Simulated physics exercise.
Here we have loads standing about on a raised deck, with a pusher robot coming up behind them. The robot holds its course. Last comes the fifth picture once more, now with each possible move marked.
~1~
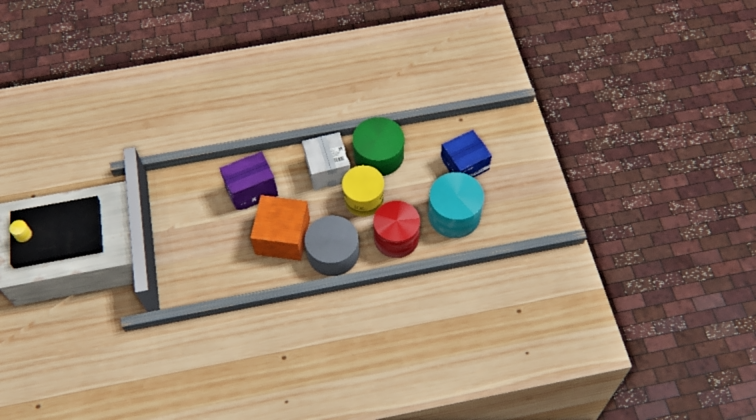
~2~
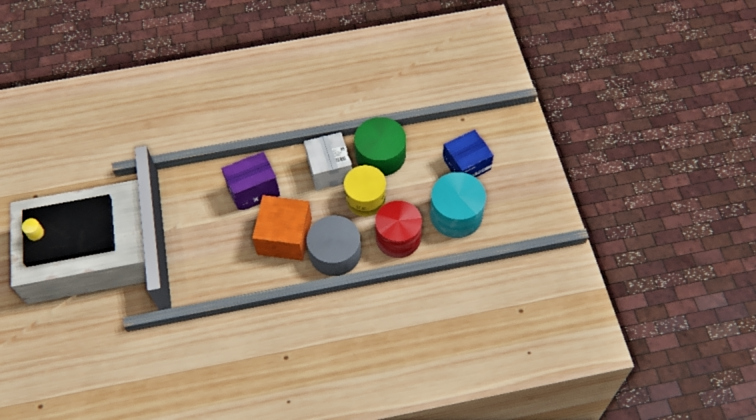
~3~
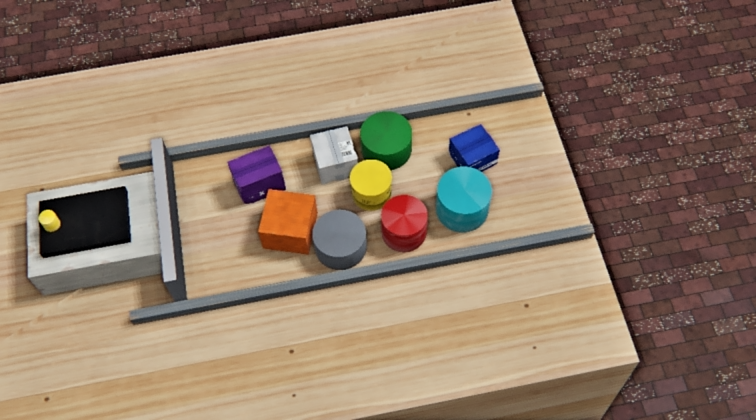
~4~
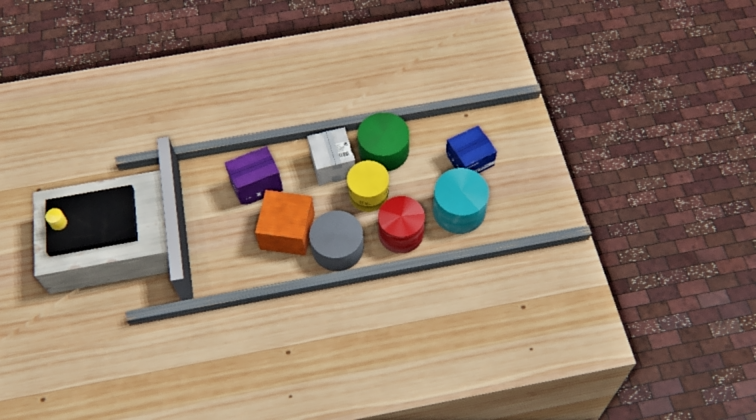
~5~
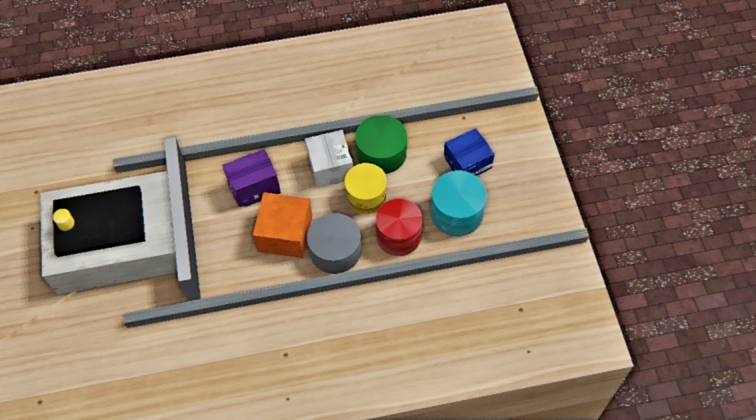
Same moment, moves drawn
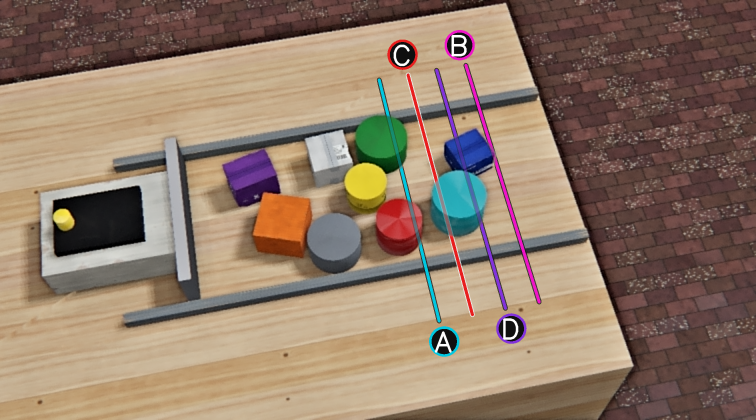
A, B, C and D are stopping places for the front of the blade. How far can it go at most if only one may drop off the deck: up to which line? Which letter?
The farthest such stop is C.
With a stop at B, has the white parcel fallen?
Yes.
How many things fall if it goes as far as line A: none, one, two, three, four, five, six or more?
In all, none.
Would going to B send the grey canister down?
No.
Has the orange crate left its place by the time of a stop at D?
Yes.
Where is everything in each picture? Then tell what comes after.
The first frame shows green canister (379, 147); purple box (249, 182); white parcel (327, 161).
The second frame shows robot (75, 228); red canister (398, 229).
The third frame shows robot (91, 220); grey canister (340, 240).
The fourth frame shows robot (98, 218); orange crate (285, 222).
The fifth frame shows robot (105, 219); green canister (382, 145); purple box (252, 179); white parcel (330, 159).
On the marked copy, A at (407, 191); B at (500, 175); C at (438, 186); D at (469, 180).
With C. Early on, robot (200, 202); grey canister (361, 241); red canister (408, 226).
Further on, robot (294, 185); blue box (495, 157); turquoise canister (490, 198).
At the end, robot (366, 173); turquoise canister (558, 185); green canister (531, 115); none fallen.
As for the rest, A is within the limit but short; B drops six; D drops three.
